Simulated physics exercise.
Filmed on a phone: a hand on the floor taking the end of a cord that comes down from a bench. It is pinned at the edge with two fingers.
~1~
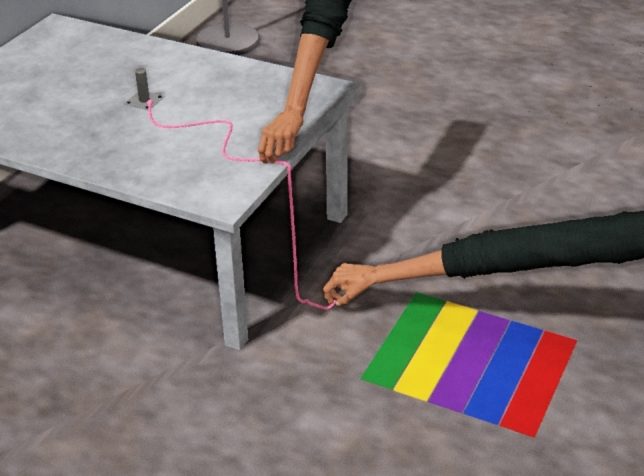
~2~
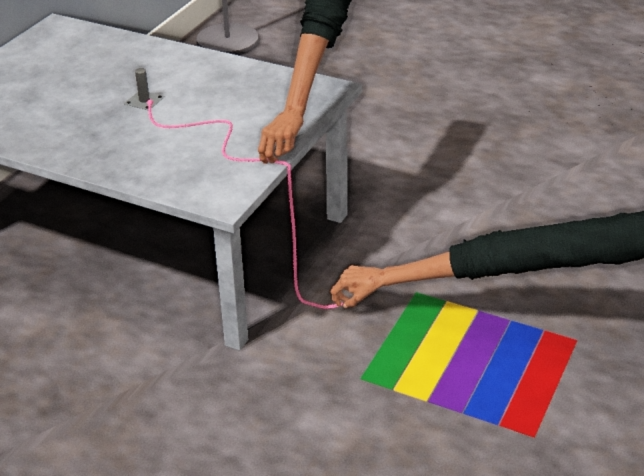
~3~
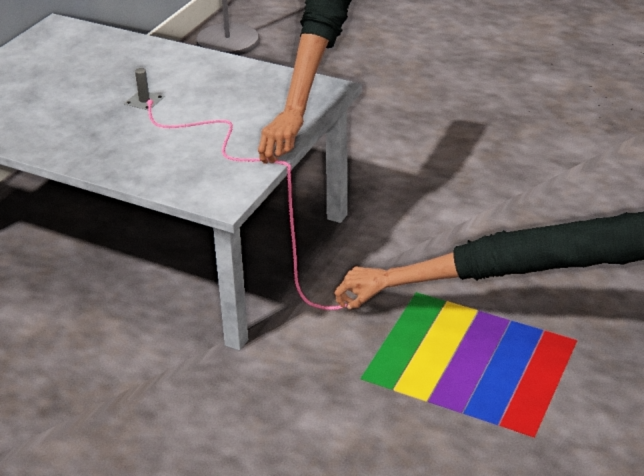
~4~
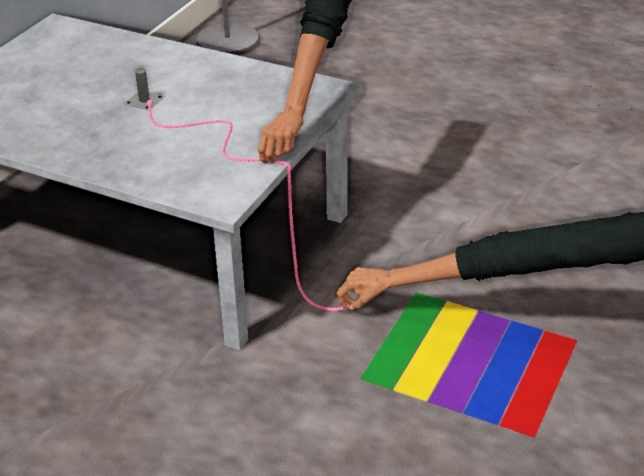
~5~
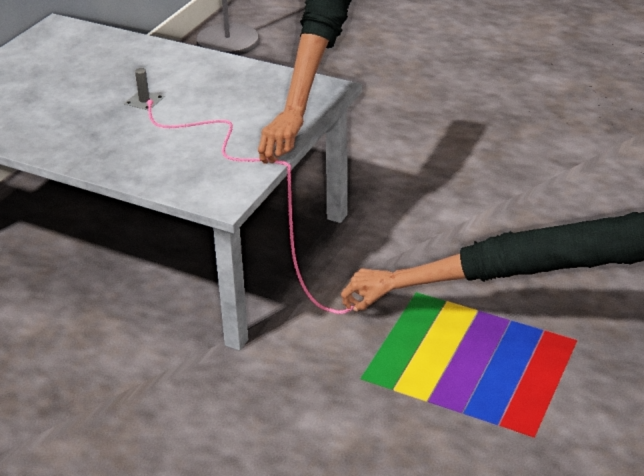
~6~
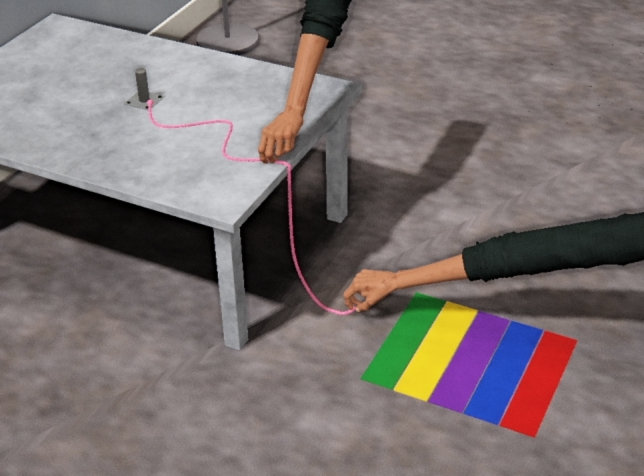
A hand pinned a pink cord at the edge of a gray bench while another hand near the floor drew the hanging end slightly to the right, beside a mat of colored stripes.
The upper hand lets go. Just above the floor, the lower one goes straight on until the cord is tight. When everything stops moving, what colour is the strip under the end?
The strip under the end is blue.
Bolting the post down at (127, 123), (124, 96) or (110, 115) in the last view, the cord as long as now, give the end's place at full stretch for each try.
The three places are (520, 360), (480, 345) and (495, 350), in that order.
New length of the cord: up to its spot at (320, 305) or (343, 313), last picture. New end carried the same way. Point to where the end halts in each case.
The first cut gives (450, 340) and the second gives (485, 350).
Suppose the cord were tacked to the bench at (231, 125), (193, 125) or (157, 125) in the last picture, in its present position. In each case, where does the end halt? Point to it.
In that order: (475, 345), (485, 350) and (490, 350).
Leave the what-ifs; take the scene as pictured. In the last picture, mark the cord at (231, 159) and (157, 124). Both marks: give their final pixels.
Around (299, 165), then around (185, 115).
Soon after, end near (445, 336); over yellow.
After that, end near (485, 348); over purple.
At the stop, end near (510, 356); over blue. Over blue.
